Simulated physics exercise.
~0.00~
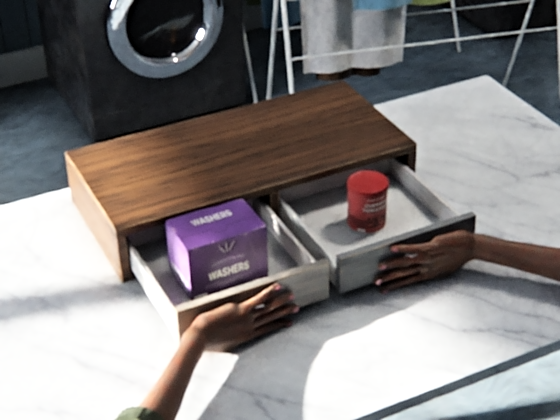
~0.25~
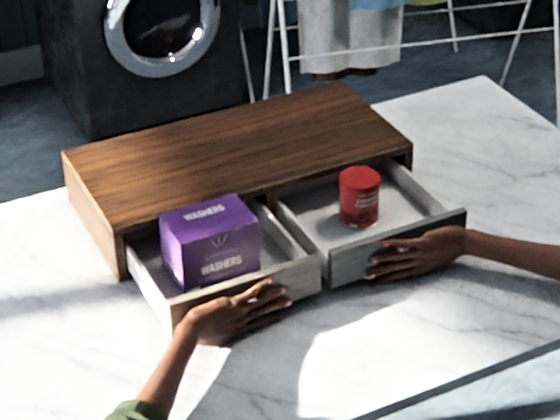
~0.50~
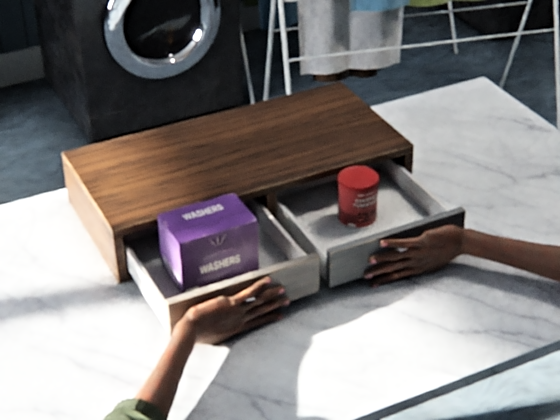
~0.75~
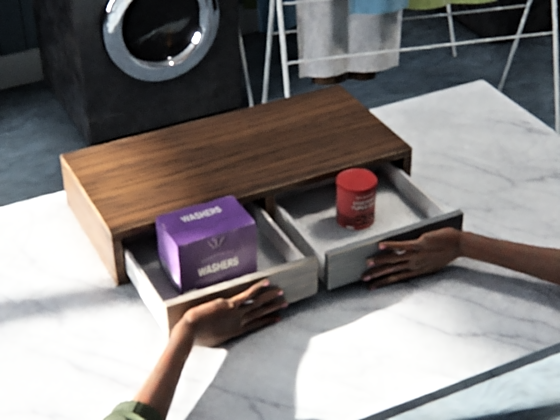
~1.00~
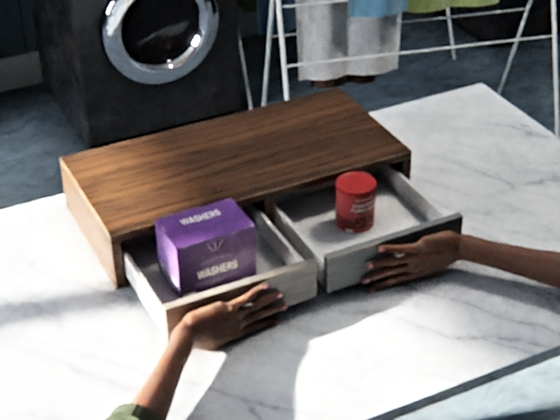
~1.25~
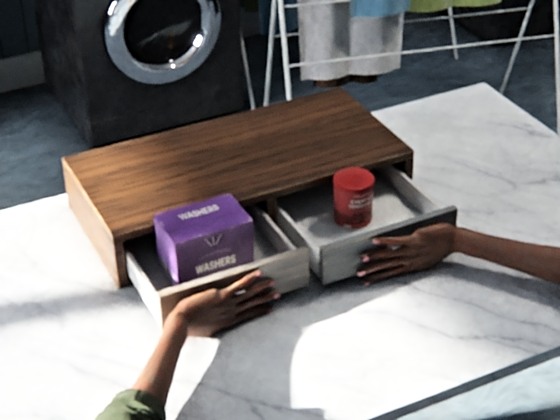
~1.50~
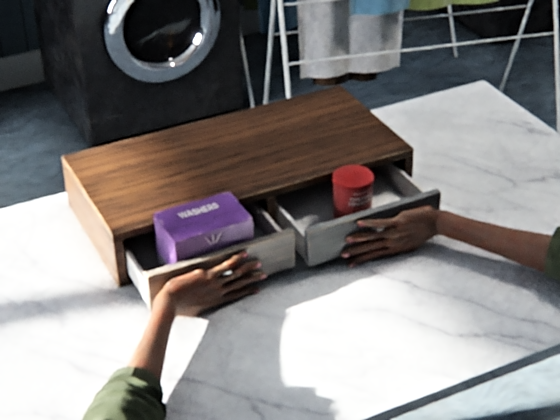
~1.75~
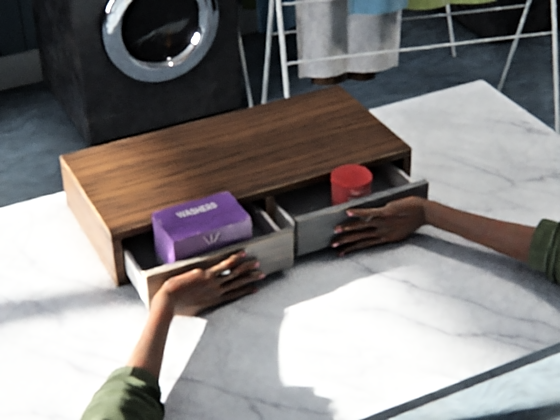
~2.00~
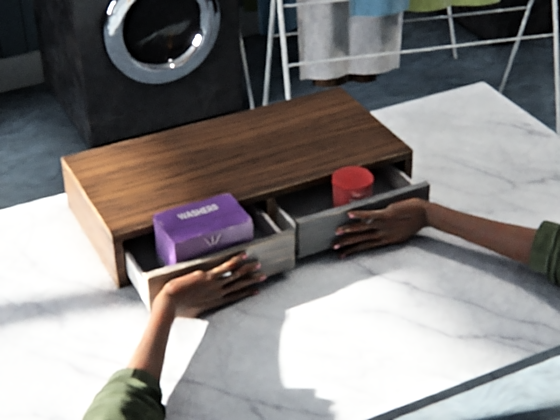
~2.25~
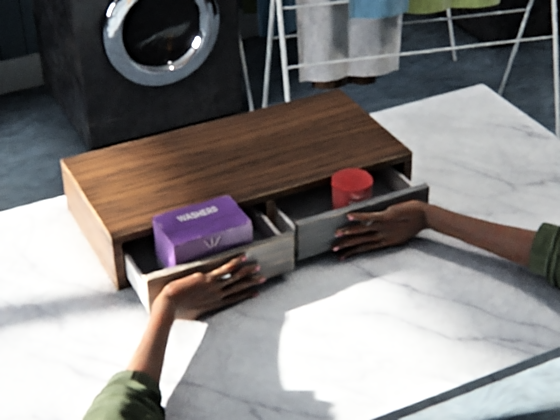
Two drawers, the left holding a purple box and the right a red pot, sit open in a wooden chest on a marble surface until two hands push them inward; both slide partway in and stop, still ajar, with the hands resting on their fronts.
